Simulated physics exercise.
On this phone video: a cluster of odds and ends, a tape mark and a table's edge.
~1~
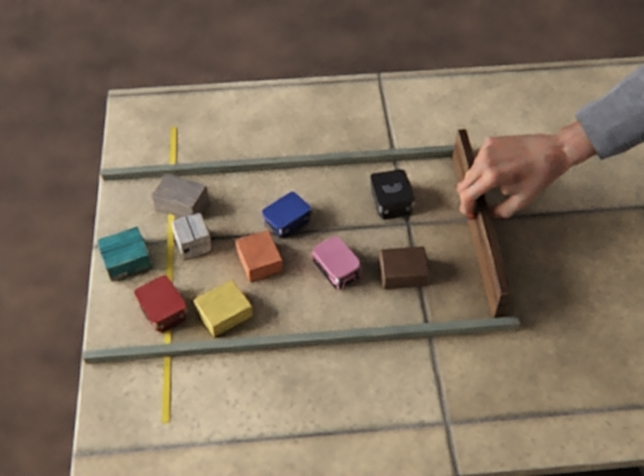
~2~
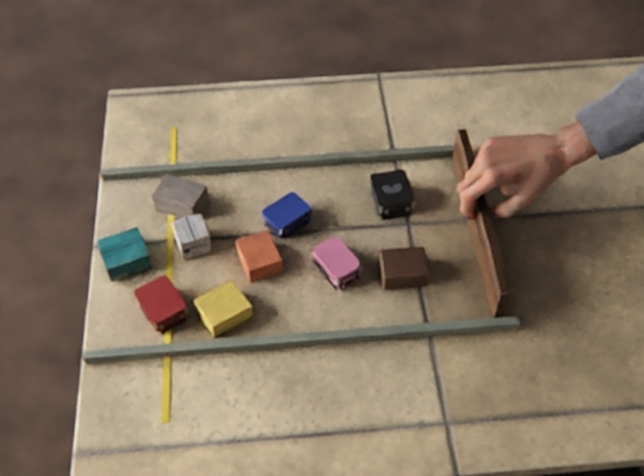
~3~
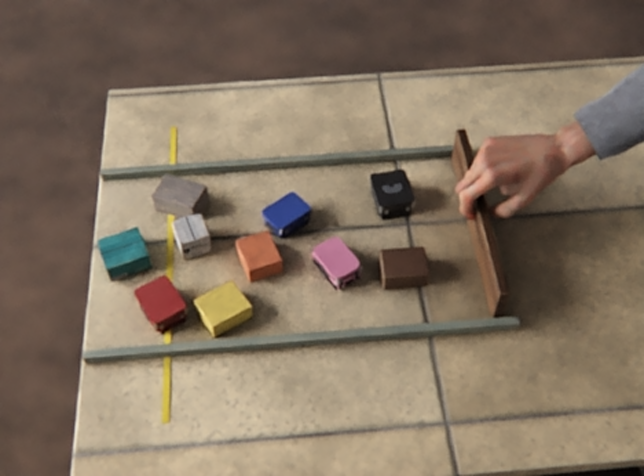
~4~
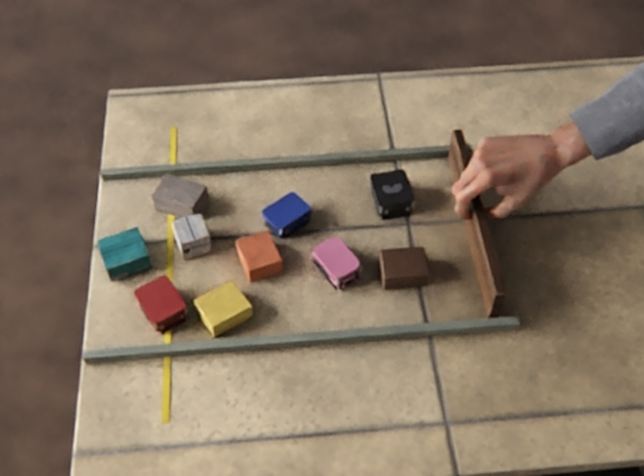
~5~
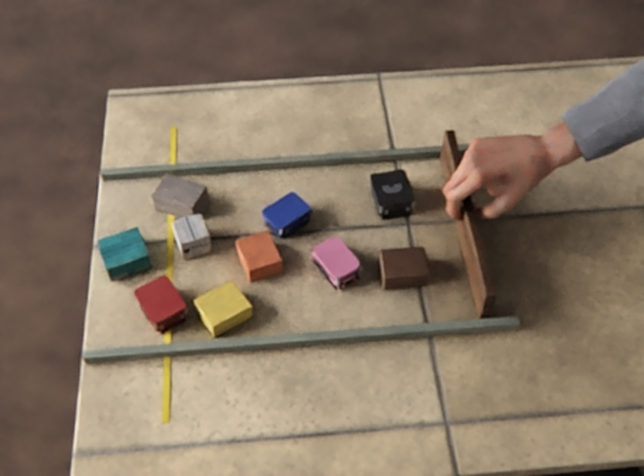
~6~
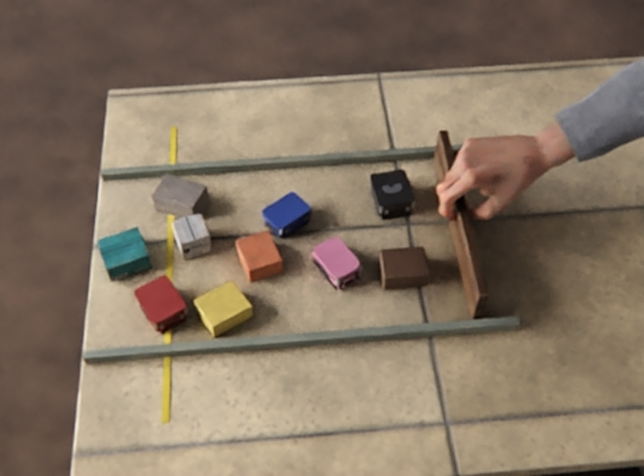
In the video, a hand holds a wooden board upright at the right end of two rails on a table, then slides it slightly left toward a scattered group of small colored blocks and cases, which stay still.
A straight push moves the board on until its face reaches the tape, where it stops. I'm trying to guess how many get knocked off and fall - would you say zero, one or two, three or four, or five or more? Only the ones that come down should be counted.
The tally of drops is above two and under five.
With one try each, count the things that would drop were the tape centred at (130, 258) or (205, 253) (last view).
The first gives 7 and the second gives 1.
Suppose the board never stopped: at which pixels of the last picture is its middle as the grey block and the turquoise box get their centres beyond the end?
I'd say about (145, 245) for the first one and about (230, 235) for the second.
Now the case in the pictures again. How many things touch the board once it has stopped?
Well, it touches 3.
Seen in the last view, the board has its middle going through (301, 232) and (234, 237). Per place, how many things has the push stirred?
Counting first: 6, next 10.
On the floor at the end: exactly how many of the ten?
The count is 3.
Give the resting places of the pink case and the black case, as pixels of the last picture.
Taking them in turn, first comes (107, 274), then (152, 211).
Soon after, none off yet; turquoise box at rest near (124, 254); red case at rest near (162, 305); grey block at rest near (181, 198).
In the end, the number that fall off is three or four; gone, orange block, white box and turquoise box.
